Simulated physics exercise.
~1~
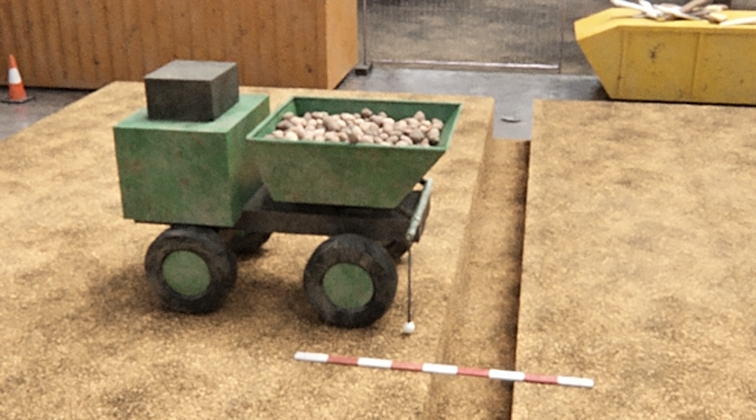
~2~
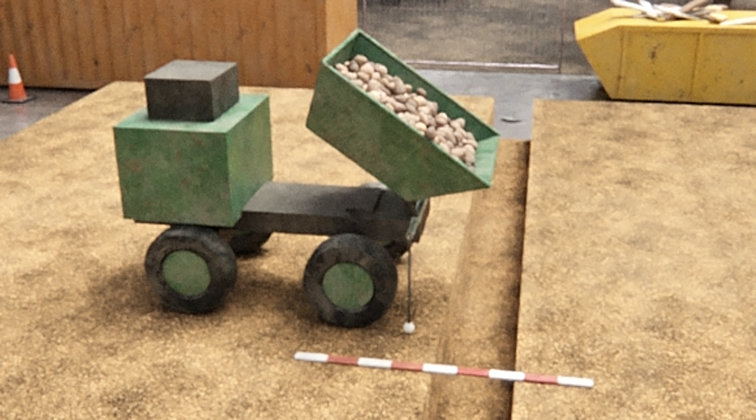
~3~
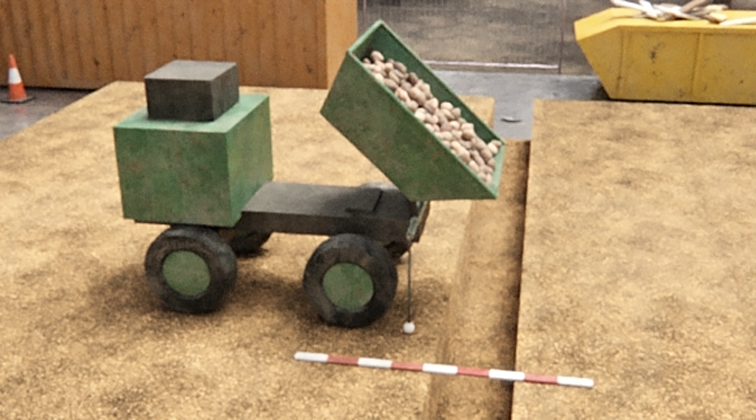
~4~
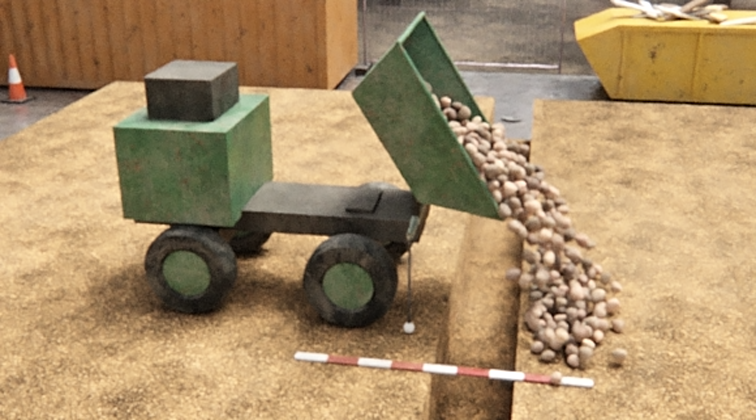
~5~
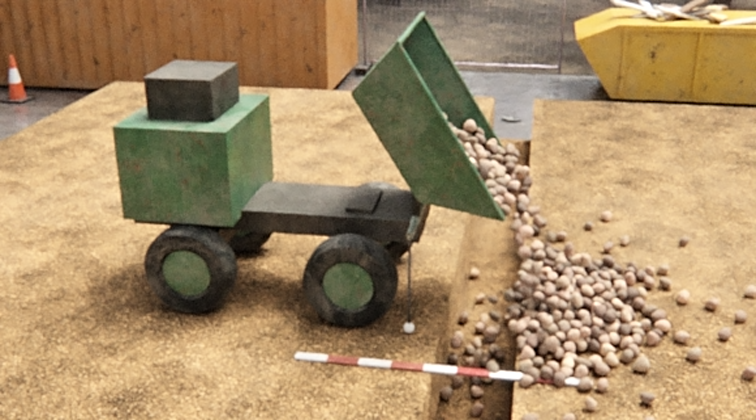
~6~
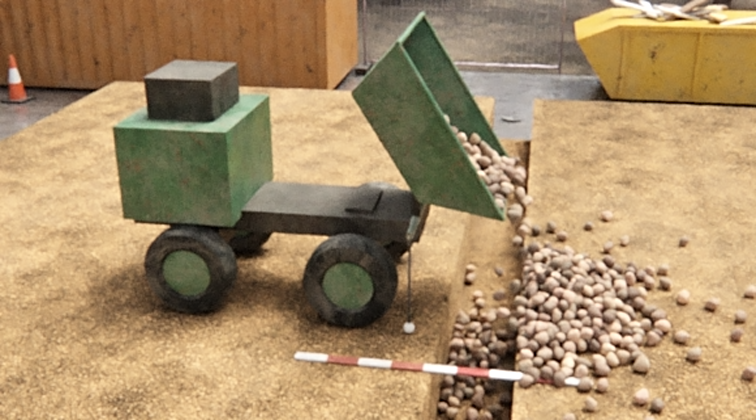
Green dumper tipping its body and spilling rounded cobbles into and mostly beyond a narrow trench, some stones staying in the raised body.
